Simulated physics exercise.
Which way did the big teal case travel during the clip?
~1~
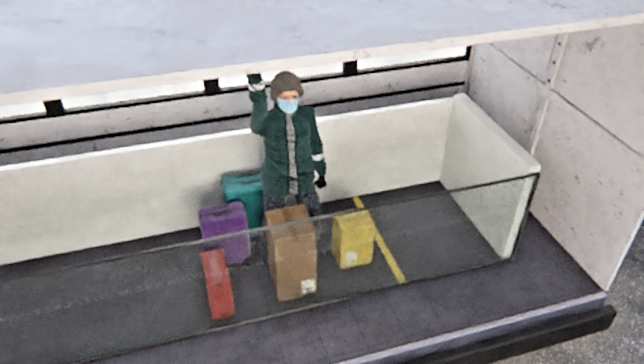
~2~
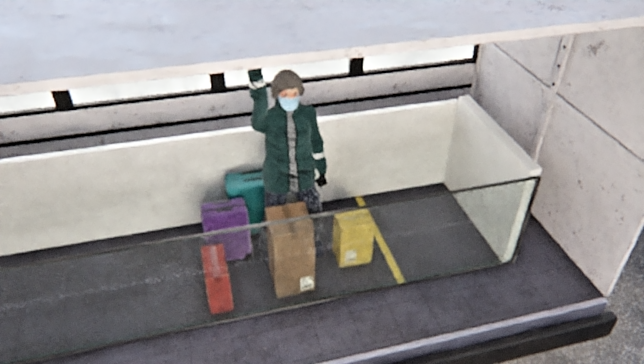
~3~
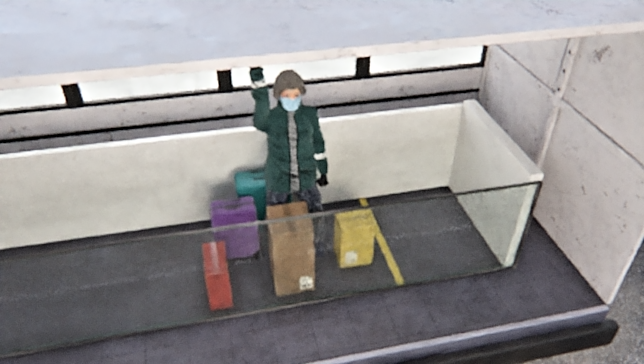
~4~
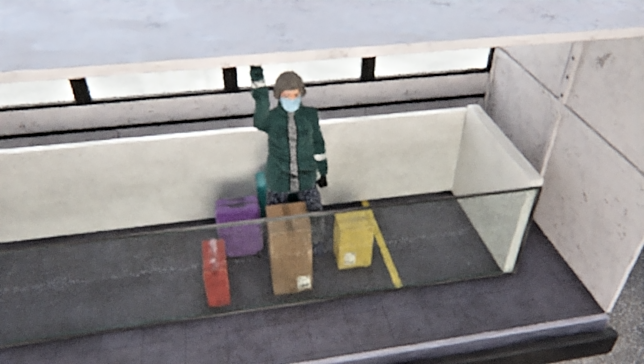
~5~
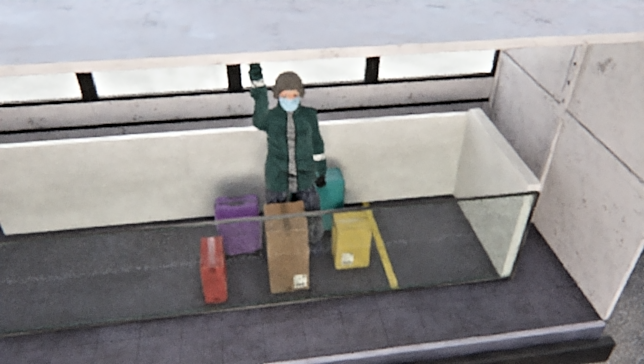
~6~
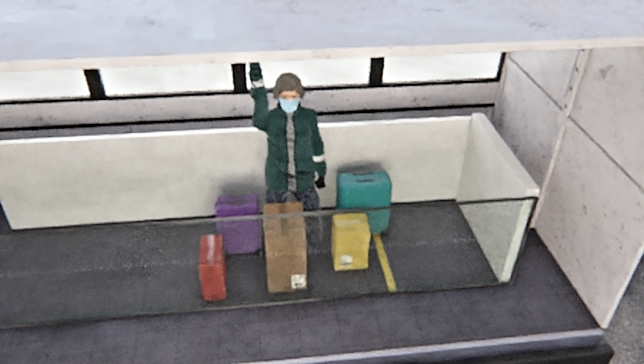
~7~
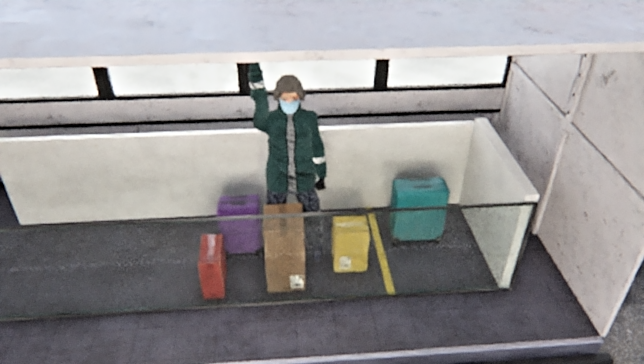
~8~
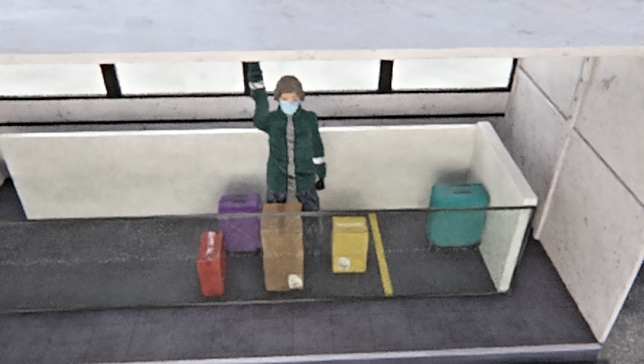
The big teal case moved to the right, passing behind the standing passenger and going beyond the yellow line.
